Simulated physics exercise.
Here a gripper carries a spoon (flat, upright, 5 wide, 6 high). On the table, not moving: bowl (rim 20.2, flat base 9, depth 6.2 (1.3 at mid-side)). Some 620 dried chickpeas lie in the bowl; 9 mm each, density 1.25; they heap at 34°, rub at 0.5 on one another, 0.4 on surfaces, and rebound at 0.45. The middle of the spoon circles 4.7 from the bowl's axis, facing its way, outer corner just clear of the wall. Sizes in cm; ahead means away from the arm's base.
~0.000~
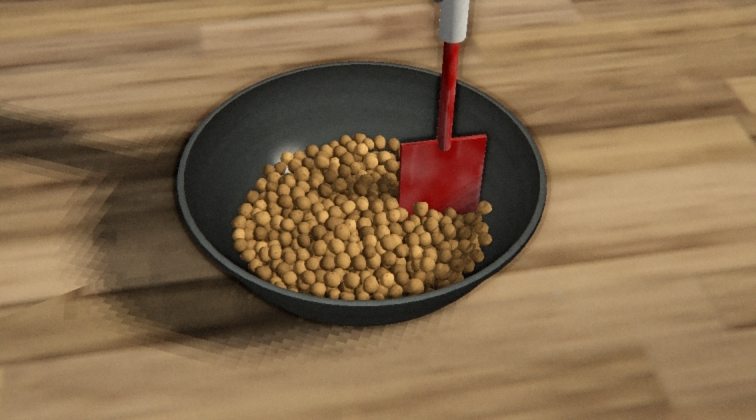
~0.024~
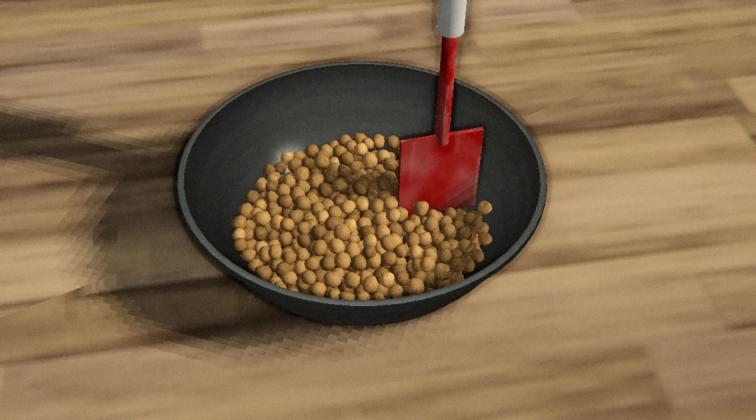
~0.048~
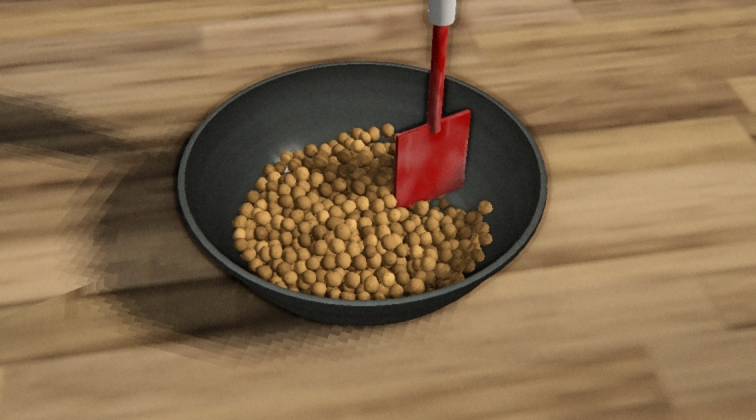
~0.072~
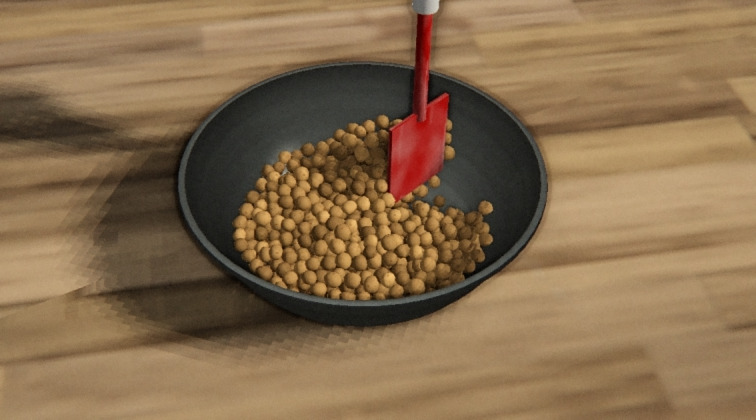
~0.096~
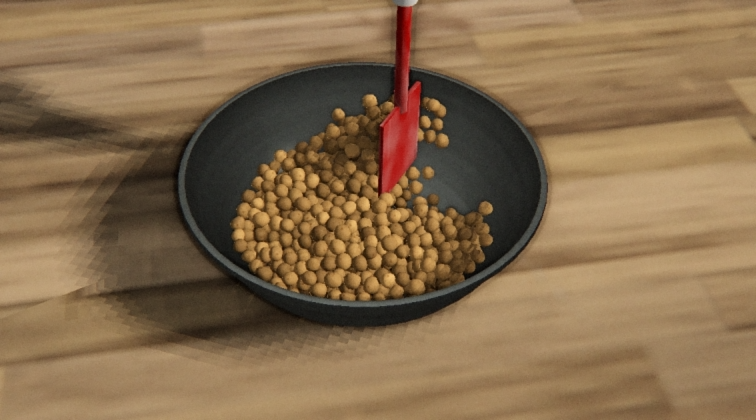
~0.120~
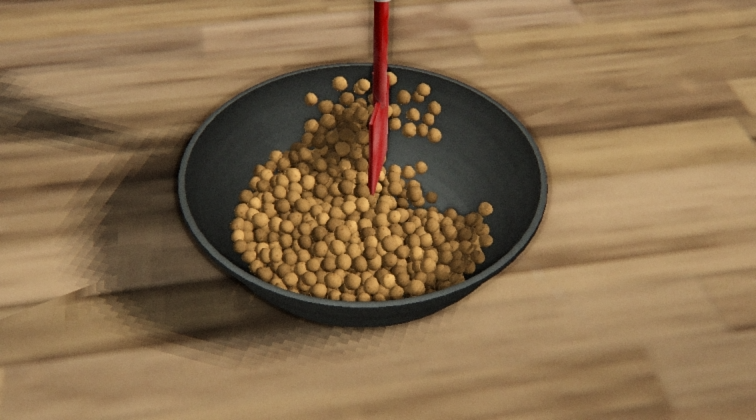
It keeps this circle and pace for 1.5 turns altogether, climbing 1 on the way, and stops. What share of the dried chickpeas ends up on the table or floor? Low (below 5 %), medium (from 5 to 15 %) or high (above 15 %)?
Answer: Medium; from 5 to 15 % of the dried chickpeas finish on the table or floor.
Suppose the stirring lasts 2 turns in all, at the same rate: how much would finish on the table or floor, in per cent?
Then about 10 per cent.
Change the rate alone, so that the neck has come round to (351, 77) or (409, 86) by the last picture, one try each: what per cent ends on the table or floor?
About 20 and 0 per cent.
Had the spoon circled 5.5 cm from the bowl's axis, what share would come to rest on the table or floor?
It would be near 5 per cent.
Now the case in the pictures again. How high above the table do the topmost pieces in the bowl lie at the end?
Some 5.5 cm.
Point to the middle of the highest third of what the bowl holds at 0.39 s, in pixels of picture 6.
At about (370, 274).
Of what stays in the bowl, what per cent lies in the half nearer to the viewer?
About 50 per cent.
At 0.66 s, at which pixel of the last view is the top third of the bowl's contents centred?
Around (361, 146).
After 0.39 s, 252° round, highest piece 9 above the table; 595 in the bowl, 12 on the table or floor, 12 in flight or on the tool.
After 0.66 s, 75° round, highest piece 7 above the table; 571 in the bowl, 47 on the table or floor, 1 in flight or on the tool.
After 0.99 s, 180° round, highest piece 5 above the table; 570 in the bowl, 49 on the table or floor.
After 1.69 s, 180° round, highest piece 5 above the table; 570 in the bowl, 49 on the table or floor.
At rest, 570 in the bowl, 49 on the table or floor. That is 8 % on the table or floor.
